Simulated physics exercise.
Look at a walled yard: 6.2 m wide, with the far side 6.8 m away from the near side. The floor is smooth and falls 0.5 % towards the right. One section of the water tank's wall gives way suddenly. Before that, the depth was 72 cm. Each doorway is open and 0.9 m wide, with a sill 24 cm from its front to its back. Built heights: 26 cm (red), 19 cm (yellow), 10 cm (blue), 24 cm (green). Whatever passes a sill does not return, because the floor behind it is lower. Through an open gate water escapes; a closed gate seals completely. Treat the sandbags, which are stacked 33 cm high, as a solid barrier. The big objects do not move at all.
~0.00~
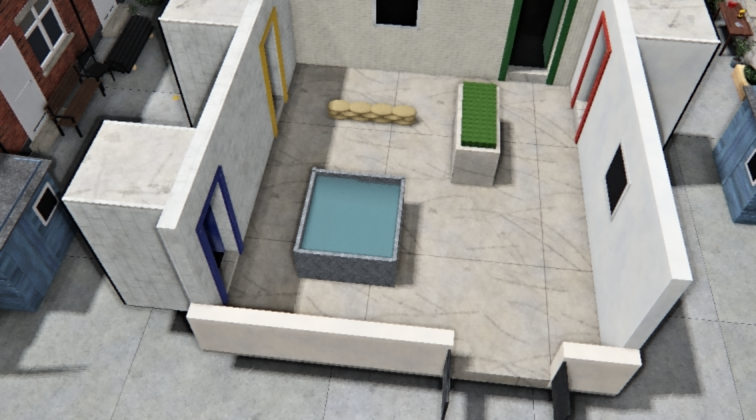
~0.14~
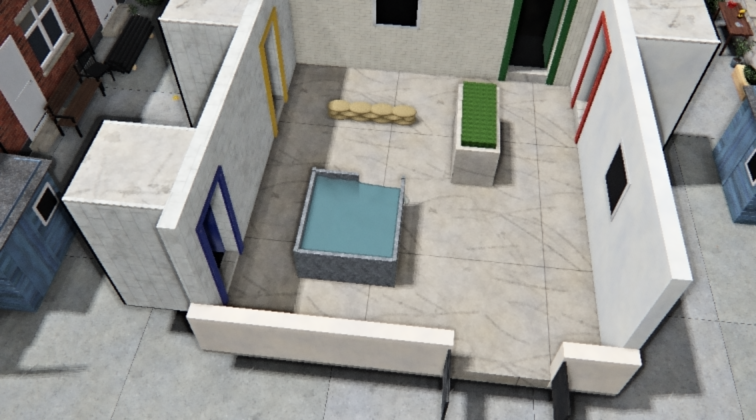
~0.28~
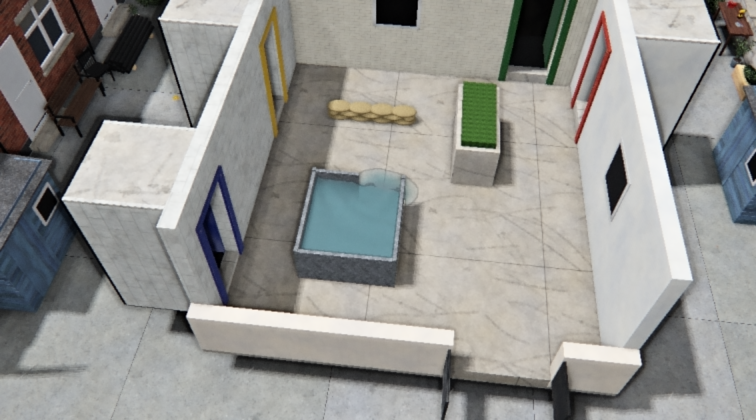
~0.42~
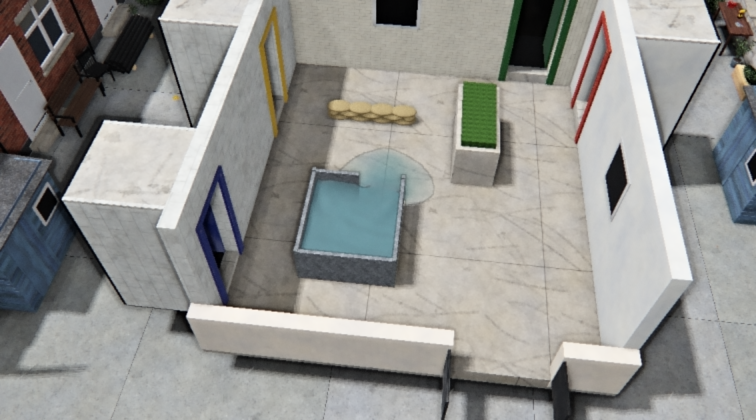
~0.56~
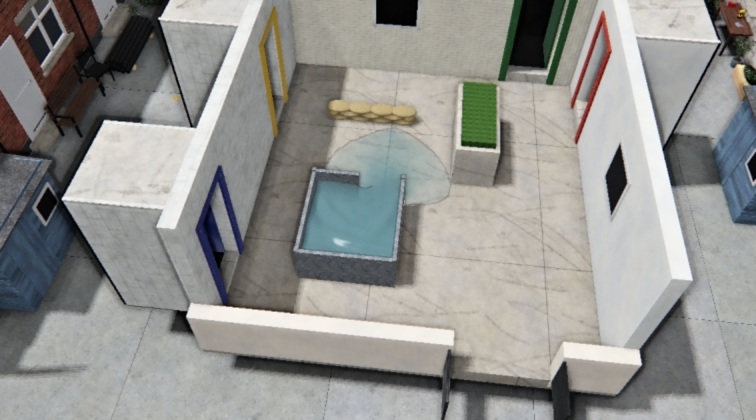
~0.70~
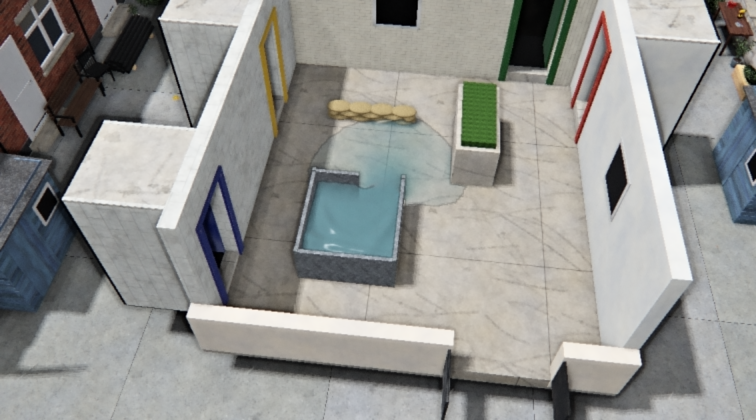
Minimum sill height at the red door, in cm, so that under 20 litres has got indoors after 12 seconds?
Approx. 6.5 cm.
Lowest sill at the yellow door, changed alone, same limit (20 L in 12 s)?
Roughly 15 cm at the yellow door.
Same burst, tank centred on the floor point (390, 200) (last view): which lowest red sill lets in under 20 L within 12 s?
9.0 cm or thereabouts.
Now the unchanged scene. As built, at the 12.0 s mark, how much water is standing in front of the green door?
Lab note: Depth approx. 7.0 cm.
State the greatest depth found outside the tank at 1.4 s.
Up to some 34 cm.
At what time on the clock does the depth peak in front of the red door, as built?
I'd guess close to 3.8 seconds.
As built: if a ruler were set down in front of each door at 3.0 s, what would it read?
In cm: Red 5, yellow 17, blue 0, green 8.
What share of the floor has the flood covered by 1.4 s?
Approximately 20 % of it.
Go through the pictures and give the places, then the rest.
In the first frame, the water tank at (352, 215) is whole and still, 72 cm deep; the red door at (588, 87) is dry.
In the second frame, water pours out on the far side and has run 0.4 m, to a hidden place; about 9 cm deep outside, 72 cm at the back.
In the third frame, water pours out on the far side and has run 0.8 m, to (379, 172); about 11 cm deep outside, 72 cm at the back.
In the fourth frame, water pours out on the far side and has run 1.4 m, to (382, 152); about 7 cm deep outside, 71 cm at the back.
In the fifth frame, the front is at (388, 131), 2.0 m from the gap on the far side; 3.3 m2 of floor is wet, 63 cm left at the back.
In the sixth frame, water pours out on the far side and has run 2.3 m, to (415, 121); about 4 cm deep outside, 60 cm at the back; the red door at (588, 87), 4.7 m from the gap, is still 2.8 m from the nearest water.
After 1.4 s water covers 20 % of the floor, deepest (34 cm) near (382, 198); it has not reached the red door.
After 3.0 s water covers 35 % of the floor, deepest (24 cm) near (442, 148); 5 cm at the red door, 0 litres in over its 26 cm sill.
After 12.0 s water covers 95 % of the floor, deepest (8 cm) near (552, 99); 7 cm at the red door, 0 litres in over its 26 cm sill.
At the red door as built, the water arrived by 3.0 s and peaked near 10 cm at 3.8 s.
With a sill of 5.5 cm, 33 litres would have come in within the 12 s; with 7 cm, 14 litres. So under 20 litres takes about 6.5 cm.
